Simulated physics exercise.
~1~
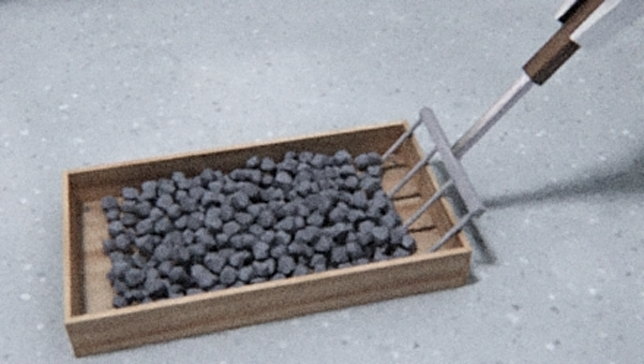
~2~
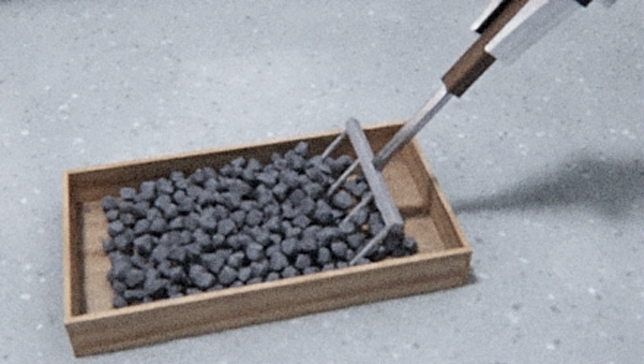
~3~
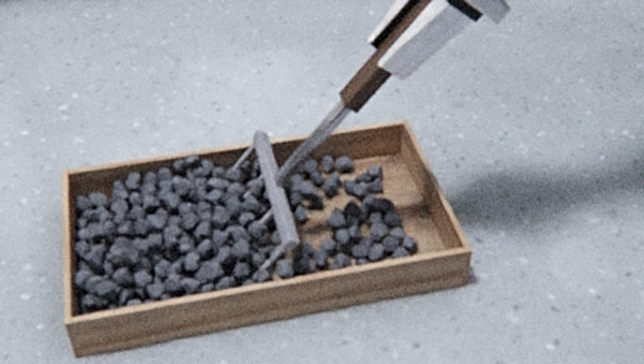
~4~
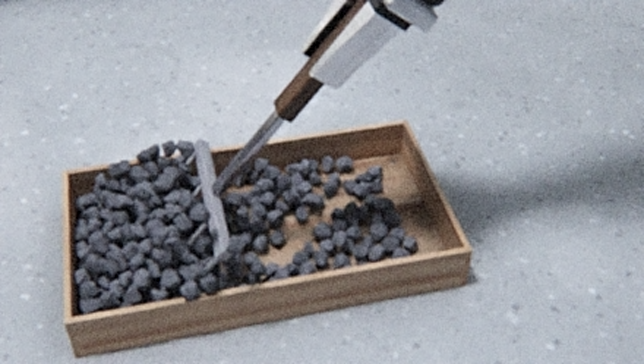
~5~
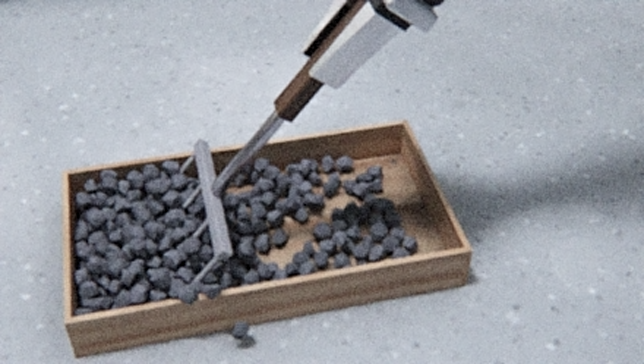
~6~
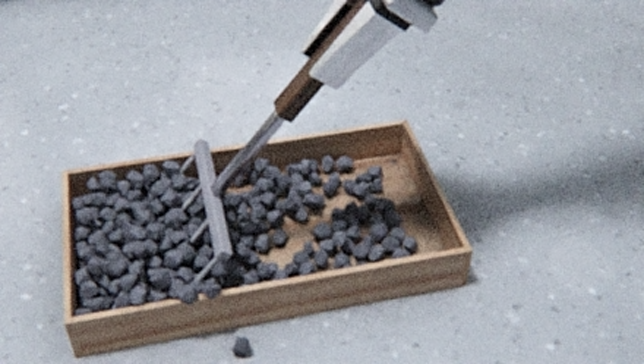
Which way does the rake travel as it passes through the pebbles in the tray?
The rake travels to the left, starting at the right end of the tray and pushing pebbles ahead of it before it stops.
Metal rake dragging dark pebbles leftward through a wooden tray, then stopping as a few spill over the near edge.
